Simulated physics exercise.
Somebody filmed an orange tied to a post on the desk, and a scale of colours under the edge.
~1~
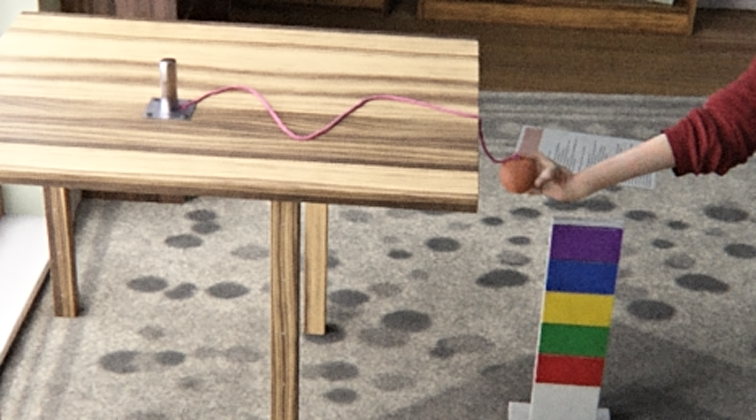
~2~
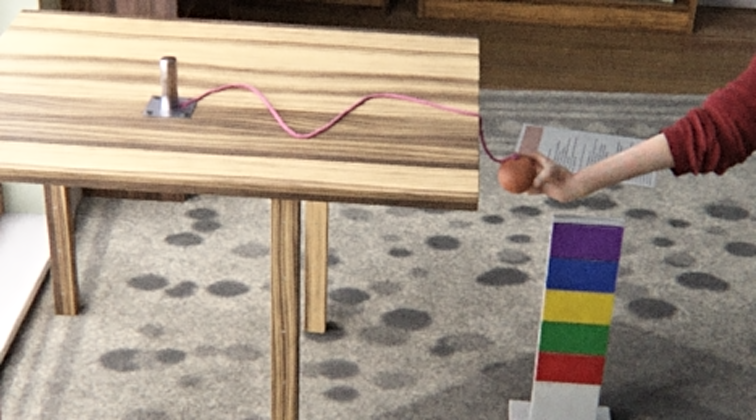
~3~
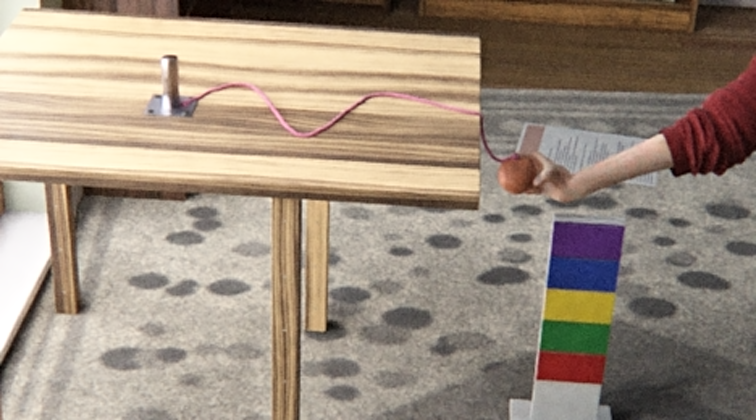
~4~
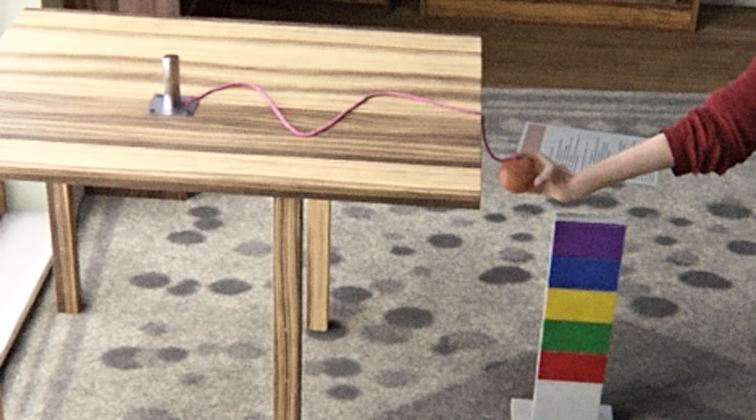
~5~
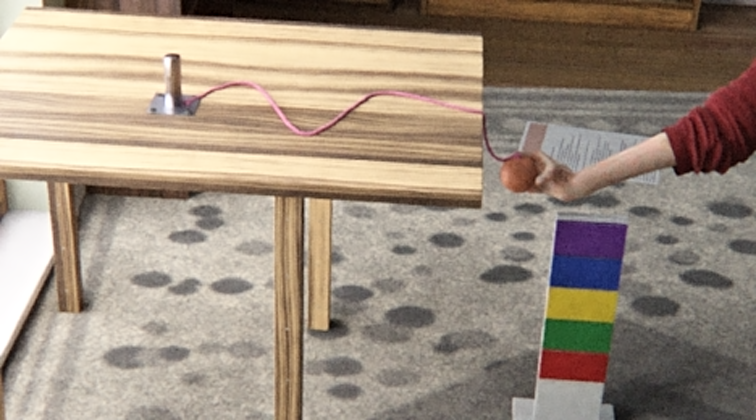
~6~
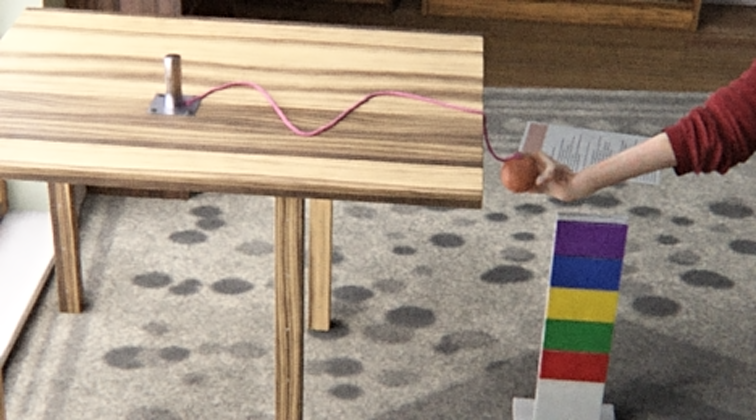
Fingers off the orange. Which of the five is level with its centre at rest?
Its centre hangs level with the green band.
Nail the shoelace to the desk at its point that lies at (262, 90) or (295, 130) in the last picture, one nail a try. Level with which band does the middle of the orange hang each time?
Try by try: Yellow; blue.
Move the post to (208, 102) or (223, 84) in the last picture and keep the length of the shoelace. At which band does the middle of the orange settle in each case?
It would be red; red.
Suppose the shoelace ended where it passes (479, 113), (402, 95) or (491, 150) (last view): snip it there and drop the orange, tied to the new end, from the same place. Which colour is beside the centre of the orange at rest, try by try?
In that order: Blue; no band; yellow.
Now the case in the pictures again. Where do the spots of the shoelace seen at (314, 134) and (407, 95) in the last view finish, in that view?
They go to (411, 108) and to (479, 175).
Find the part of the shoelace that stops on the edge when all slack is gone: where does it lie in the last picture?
That spot is around (354, 107).
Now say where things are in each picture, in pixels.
The first picture shows orange (519, 175); purple (586, 245); blue (582, 278); yellow (578, 310); green (574, 341); red (570, 371).
The second picture shows orange (517, 175); shoelace through (218, 91) (271, 108) (318, 131) (367, 98) (450, 109).
The third picture shows orange (517, 176).
The fourth picture shows orange (518, 175); shoelace through (220, 89) (273, 106) (321, 130) (369, 97) (453, 108).
The fifth picture shows orange (519, 175).
The sixth picture shows orange (520, 175); shoelace through (222, 88) (275, 106) (322, 129) (371, 96) (454, 107).
A little later, orange near (505, 302); level with yellow.
Next, orange near (446, 323); level with green.
Later still, orange near (471, 313); level with green.
When it is over, orange near (466, 319); level with green. Its middle rests at the green band.
